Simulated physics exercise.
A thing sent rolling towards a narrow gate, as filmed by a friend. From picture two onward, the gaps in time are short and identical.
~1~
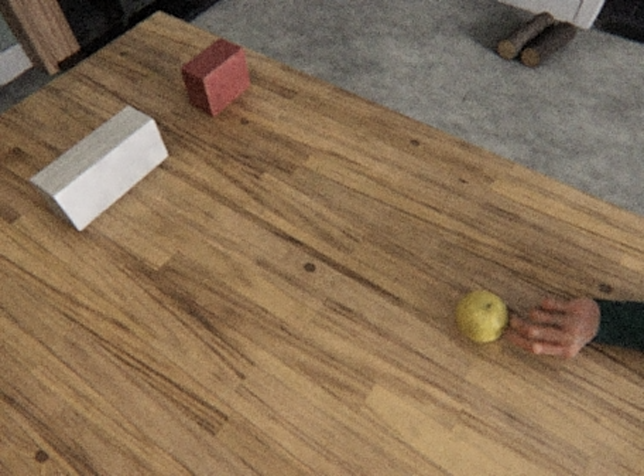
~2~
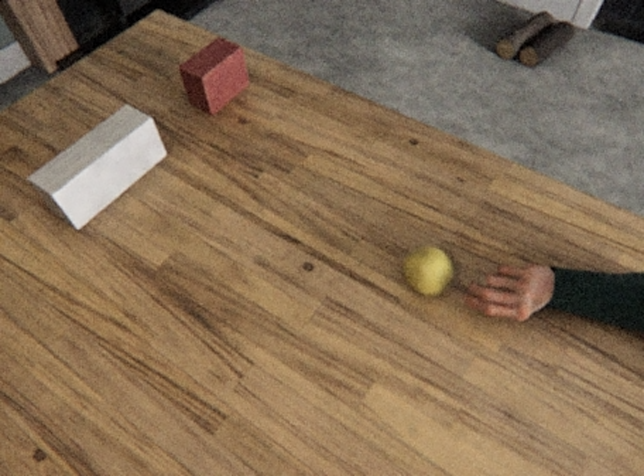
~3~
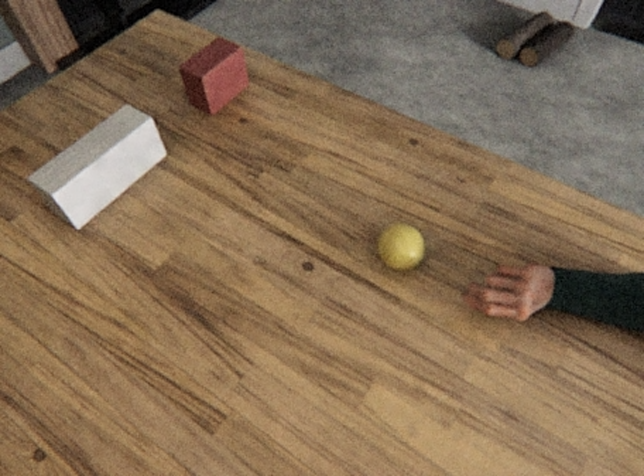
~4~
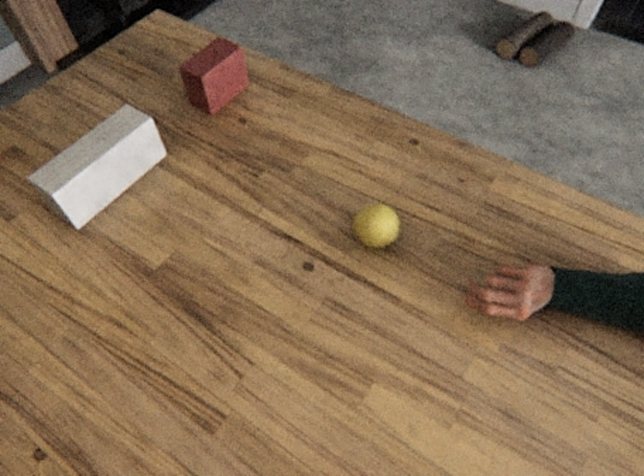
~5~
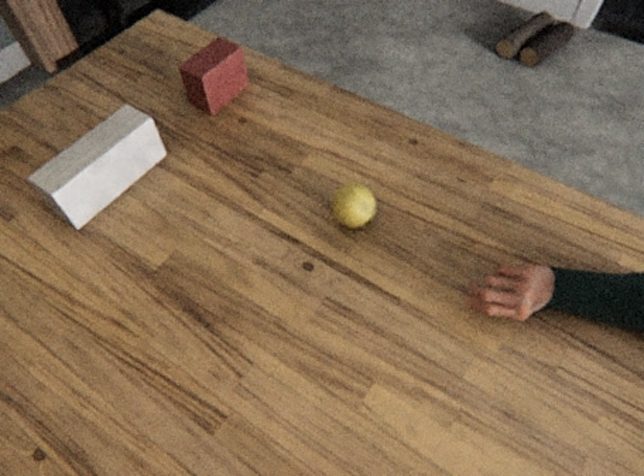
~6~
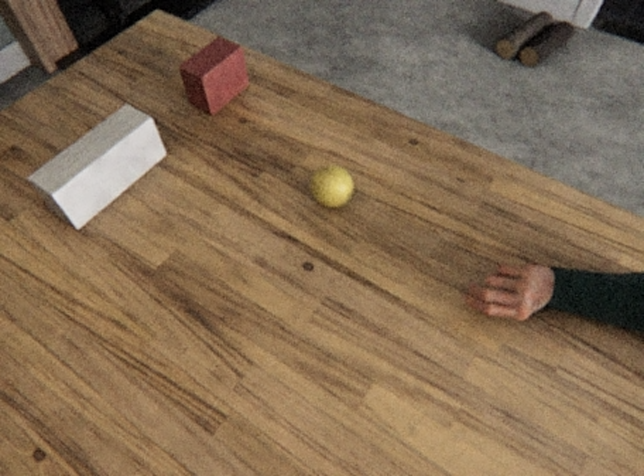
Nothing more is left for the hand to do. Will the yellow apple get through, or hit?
In the end the yellow apple hits a block.
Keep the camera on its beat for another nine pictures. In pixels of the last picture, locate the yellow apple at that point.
(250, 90).
Then, 0.46 s after the last picture, yellow apple coming back near (263, 87).
Then, 1.12 s after the last picture, yellow apple coming back near (328, 78).
By the end, the yellow apple is stopped.
